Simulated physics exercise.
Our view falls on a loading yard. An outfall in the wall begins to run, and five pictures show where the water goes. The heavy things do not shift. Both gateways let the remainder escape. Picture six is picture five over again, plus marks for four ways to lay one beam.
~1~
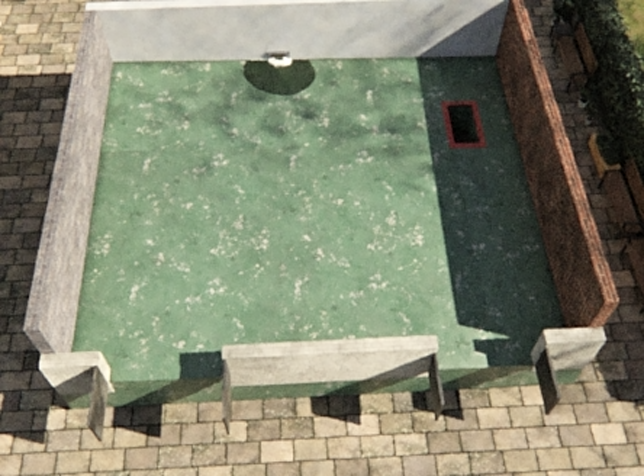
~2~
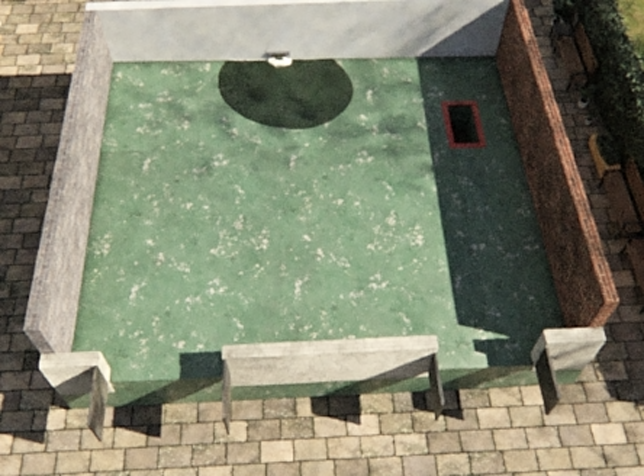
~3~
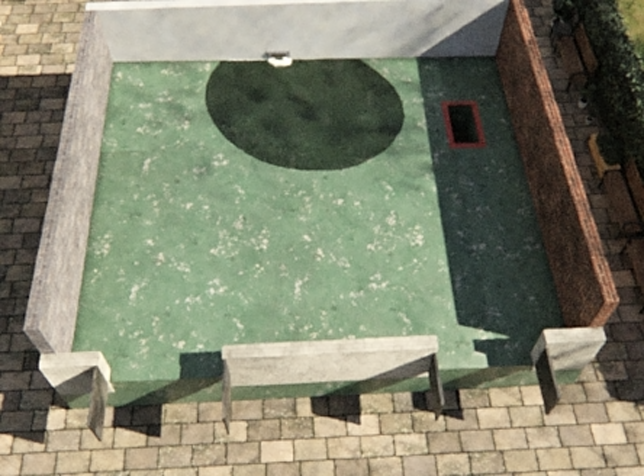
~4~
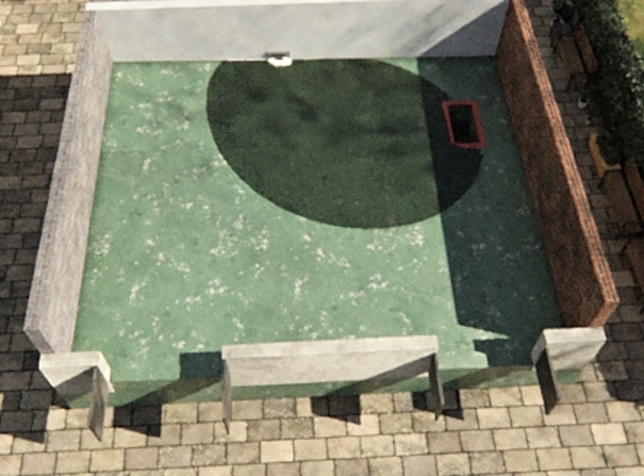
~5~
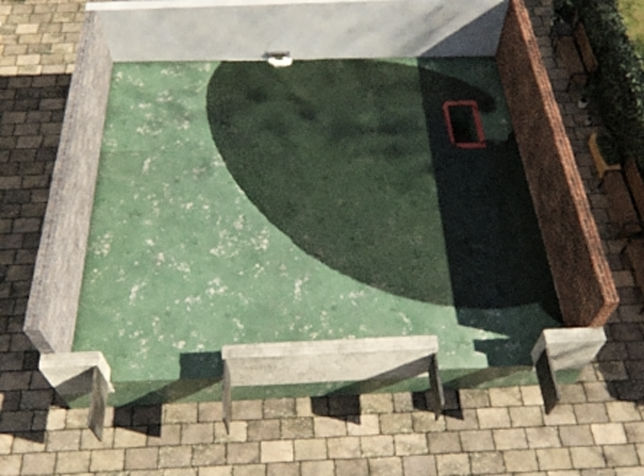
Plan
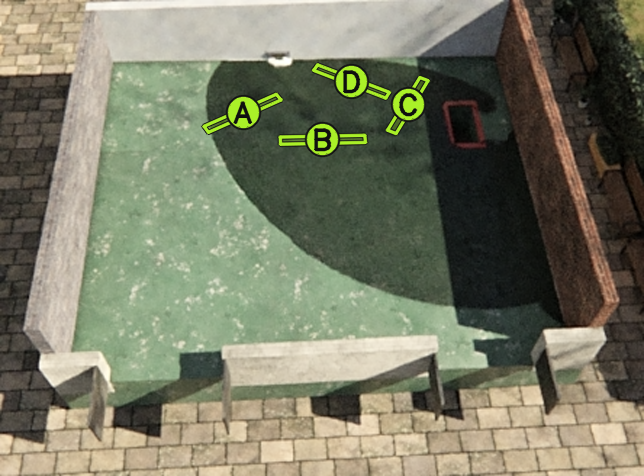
A dark, wet patch spreads across the green, pale-flecked floor of a walled loading yard, seen from high above by a camera that stays still. A small white outfall sits at the foot of the pale back wall, a red-rimmed gully lies in shade near the brick wall at right, and gaps open in the low front wall. The water widens from the outfall, reaches the gully and enters it, then stretches further toward the front right.
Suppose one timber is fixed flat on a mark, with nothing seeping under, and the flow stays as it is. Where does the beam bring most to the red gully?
The answer is place B.
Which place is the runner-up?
That would be A.
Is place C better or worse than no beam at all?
Place C is worse.
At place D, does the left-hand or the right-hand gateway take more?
The right one.
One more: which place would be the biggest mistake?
Here it is place C.
On the marked copy, A from (206, 129) to (278, 97); B from (280, 140) to (365, 138); C from (391, 131) to (423, 79); D from (315, 67) to (387, 95).
For place A, about 29 % of the stream runs into the red gully, about 69 % out by the gates.
For place B, about 42 % of the stream runs into the red gully, about 57 % out by the gates.
For place C, about 3 % of the stream runs into the red gully, about 97 % out by the gates.
For place D, about 16 % of the stream runs into the red gully, about 84 % out by the gates.
